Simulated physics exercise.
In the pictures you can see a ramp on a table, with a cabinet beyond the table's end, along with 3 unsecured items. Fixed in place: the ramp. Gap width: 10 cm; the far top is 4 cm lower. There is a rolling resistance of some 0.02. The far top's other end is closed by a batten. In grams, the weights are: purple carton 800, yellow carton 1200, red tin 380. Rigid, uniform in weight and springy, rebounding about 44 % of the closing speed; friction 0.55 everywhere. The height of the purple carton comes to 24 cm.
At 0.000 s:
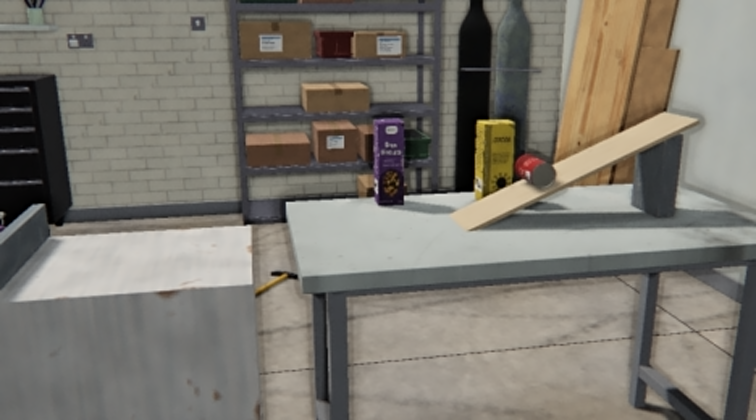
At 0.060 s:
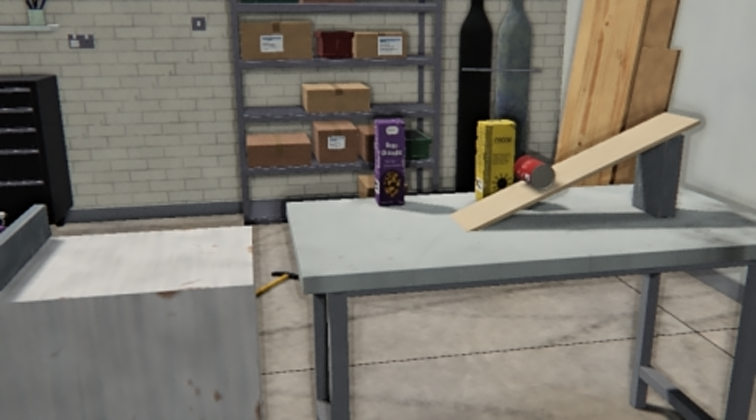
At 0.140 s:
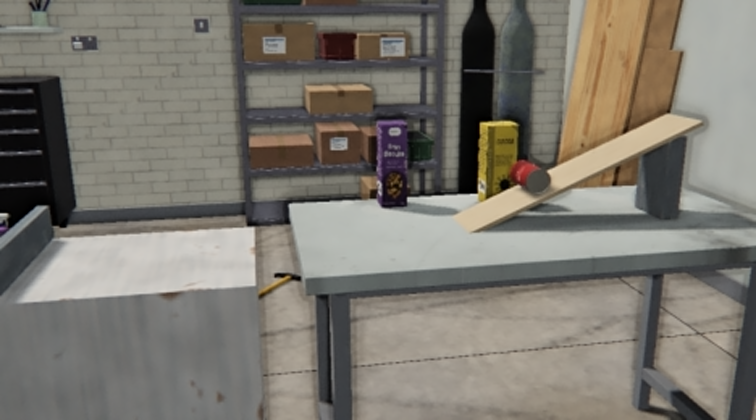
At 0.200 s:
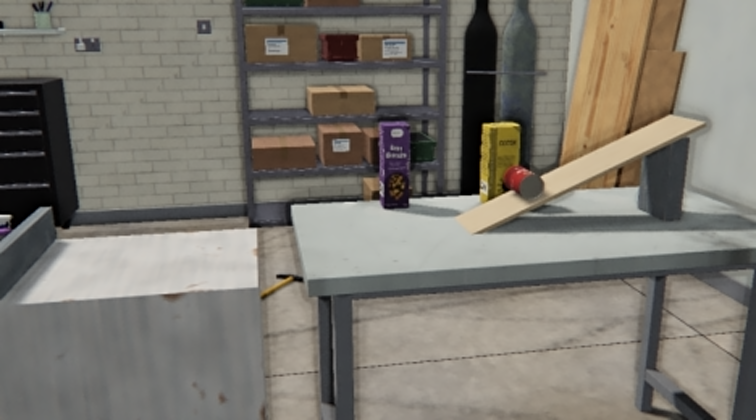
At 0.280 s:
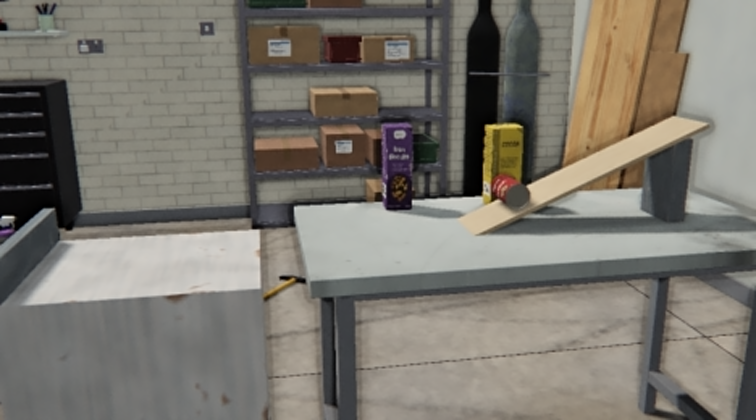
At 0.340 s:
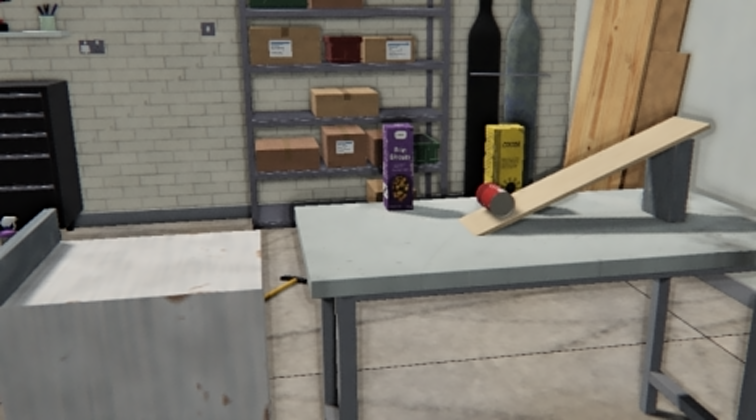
We see a garage workspace with a wooden ramp propped on a table, a purple carton and a yellow carton standing nearby, as a red tin rolls down the ramp toward the left, slowly at first, then faster.
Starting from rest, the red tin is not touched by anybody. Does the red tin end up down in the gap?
Most likely it makes the leap.
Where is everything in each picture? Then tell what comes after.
In the first frame, 63 cm to the edge; red tin (535, 171); purple carton (389, 163).
In the second frame, 62 cm to the edge; red tin (535, 173); purple carton (390, 163).
In the third frame, 61 cm to the edge; red tin (530, 177); purple carton (392, 164).
In the fourth frame, 58 cm to the edge; red tin (524, 183); purple carton (394, 166).
In the fifth frame, 54 cm to the edge; red tin (510, 192); purple carton (397, 167).
In the sixth frame, 50 cm to the edge; red tin (495, 200); purple carton (398, 167).
After 0.54 s, 31 cm to the edge; red tin near (424, 217).
After 0.84 s, 2 cm to the edge; red tin near (310, 224).
After 1.24 s, 25 cm past the table's edge; red tin near (199, 246).
By the end (1.5 s), 39 cm past the table's edge; the bystanders in place, give or take 8 cm.
